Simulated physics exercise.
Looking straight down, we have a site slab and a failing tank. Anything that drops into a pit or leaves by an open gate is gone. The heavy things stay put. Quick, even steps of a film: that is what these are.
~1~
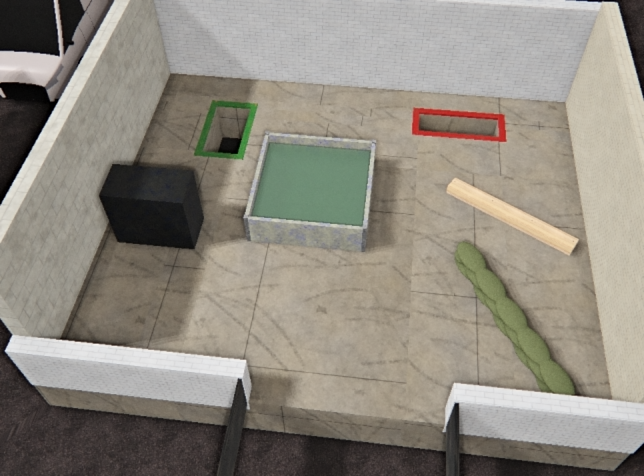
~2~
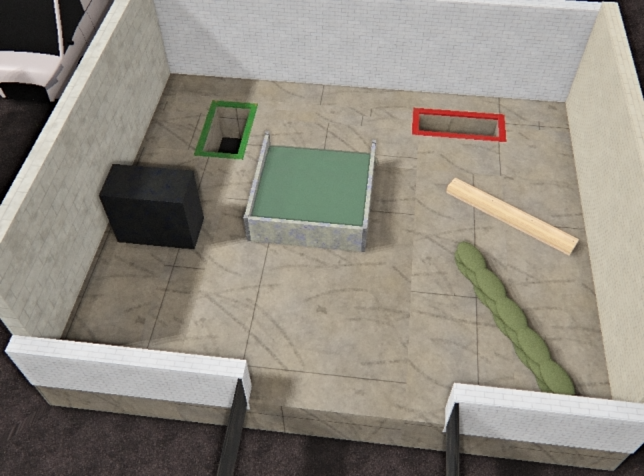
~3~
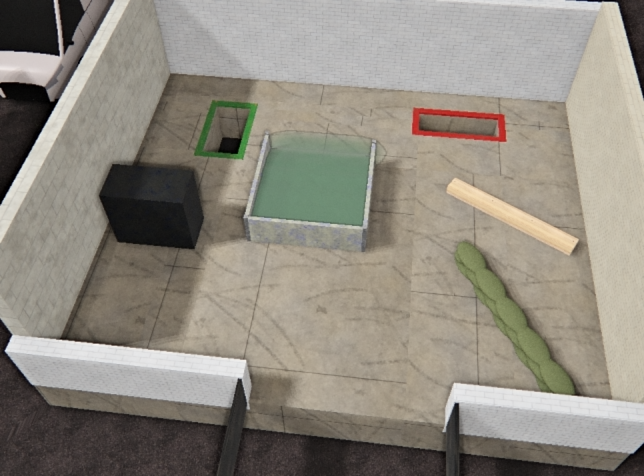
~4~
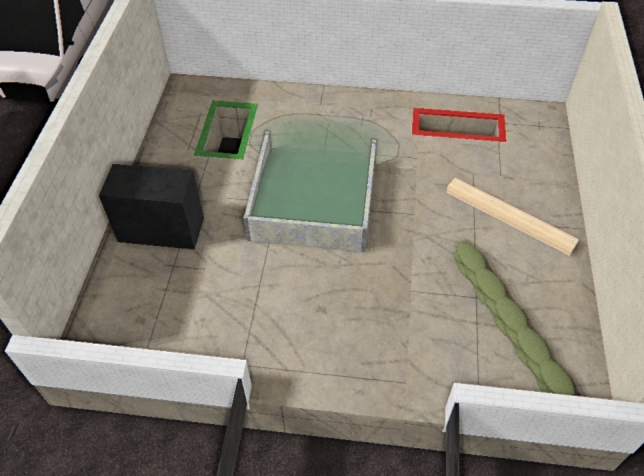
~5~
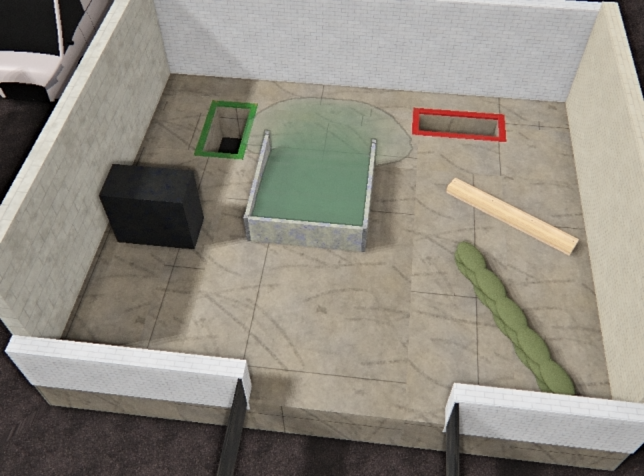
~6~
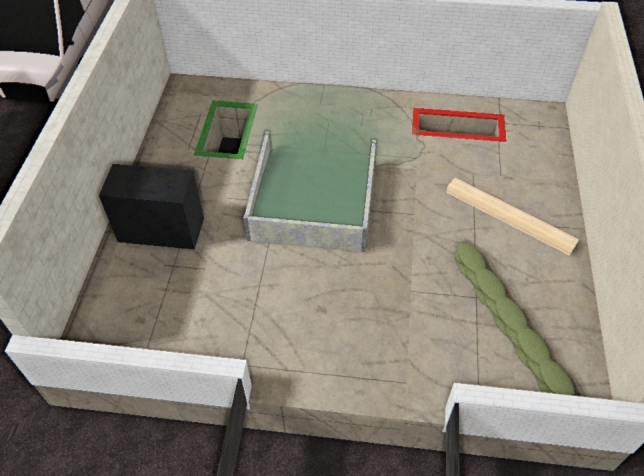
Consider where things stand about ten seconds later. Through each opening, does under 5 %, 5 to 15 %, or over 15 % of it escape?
Escaping: Through the gate, under 5 %; through the red pit, over 15 %; through the green pit, over 15 %.
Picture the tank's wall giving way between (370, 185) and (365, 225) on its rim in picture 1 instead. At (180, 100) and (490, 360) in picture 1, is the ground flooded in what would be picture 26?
Unsoaked, then soaked.
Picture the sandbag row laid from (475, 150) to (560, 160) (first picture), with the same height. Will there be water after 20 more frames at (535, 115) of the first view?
That point ends up drenched.
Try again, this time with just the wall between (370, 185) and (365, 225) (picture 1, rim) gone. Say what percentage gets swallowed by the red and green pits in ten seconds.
Red 6 %, green 0 %.
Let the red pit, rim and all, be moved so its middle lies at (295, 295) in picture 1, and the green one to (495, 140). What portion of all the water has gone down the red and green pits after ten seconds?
Of the total, the red pit holds 0 per cent and the green pit 25 per cent.
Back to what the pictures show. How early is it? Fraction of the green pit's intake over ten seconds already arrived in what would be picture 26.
Working it through, I arrive at 25 %.
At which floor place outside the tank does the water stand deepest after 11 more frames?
Deepest point: About (333, 94).
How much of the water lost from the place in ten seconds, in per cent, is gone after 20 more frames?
Roughly 35 percent of it.
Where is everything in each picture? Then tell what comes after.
The water tank at (313, 182) is whole and still, in the first frame.
Water pours out on the water tank's far side and has run to a hidden place, in the second frame.
Water pours out on the water tank's far side and has run to (381, 151), in the third frame.
Water pours out on the water tank's far side and has run to (386, 135), in the fourth frame.
Water pours out on the water tank's far side and has run to (369, 107), in the fifth frame.
Water pours out on the water tank's far side and has run to (356, 88), in the sixth frame.
A moment on, water covers 15 % of the floor; the gate 0 %, the red pit 0 %, the green pit 1 %.
Next, water covers 20 % of the floor; the gate 0 %, the red pit 2 %, the green pit 2 %.
Then, water covers 25 % of the floor; the gate 0 %, the red pit 11 %, the green pit 6 %.
Later, water covers 45 % of the floor; the gate 0 %, the red pit 20 %, the green pit 14 %.
In the end, water covers 50 % of the floor; the gate 0 %, the red pit 26 %, the green pit 22 %.
